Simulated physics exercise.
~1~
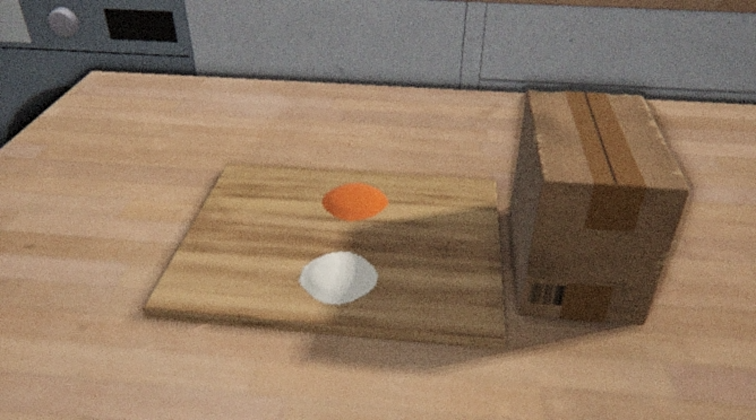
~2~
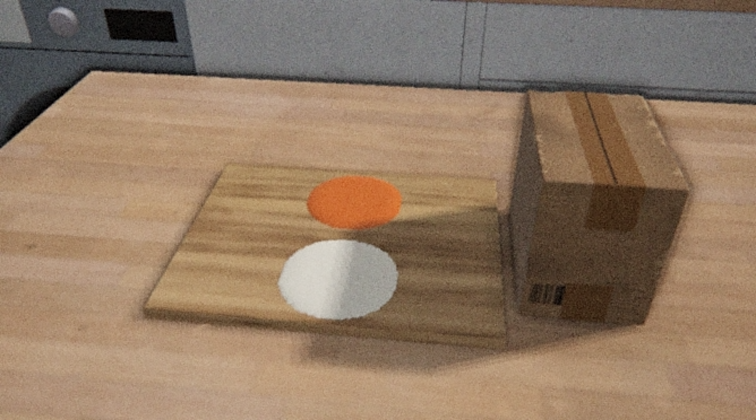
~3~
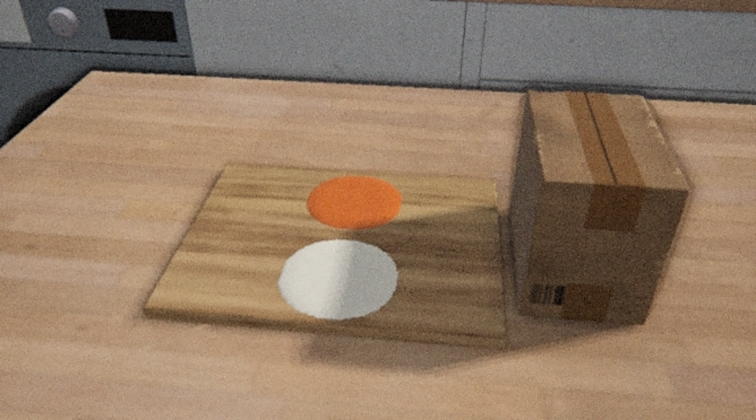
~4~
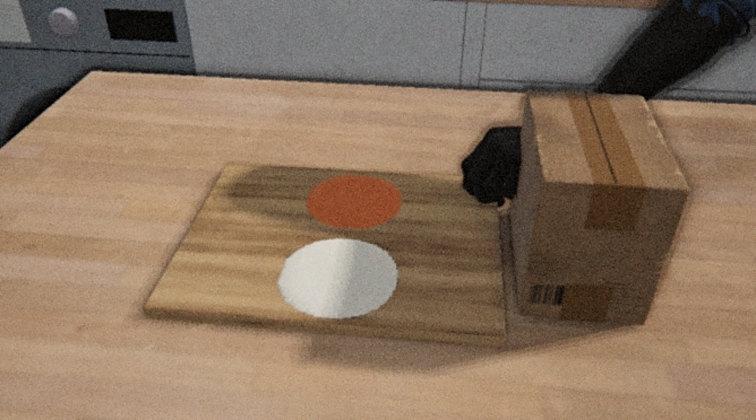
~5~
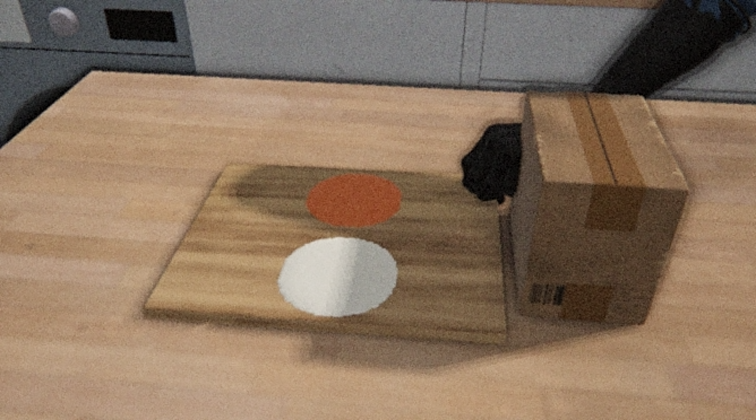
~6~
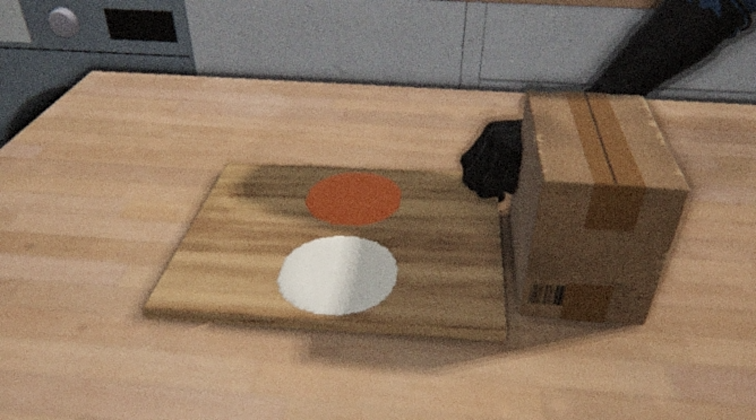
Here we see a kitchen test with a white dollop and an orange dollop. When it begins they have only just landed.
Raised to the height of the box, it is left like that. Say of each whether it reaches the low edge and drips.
Recorded: White dollop leaves the surface; orange dollop leaves the surface.
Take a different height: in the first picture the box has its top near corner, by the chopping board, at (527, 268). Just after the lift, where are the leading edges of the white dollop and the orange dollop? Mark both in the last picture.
The tips end near (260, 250) and near (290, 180), in that order.
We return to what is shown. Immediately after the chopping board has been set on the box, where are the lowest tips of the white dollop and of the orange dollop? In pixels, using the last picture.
I'd say close to (182, 254) for the first and close to (229, 179) for the second.
A moment on, slope about 30°; the white dollop has crept down a long way; the orange dollop has crept down a long way.
Further on, the white dollop is dripping off the low end; the orange dollop is dripping off the low end.
When it is over, slope about 30°; the white dollop is dripping off the low end; the orange dollop is dripping off the low end.
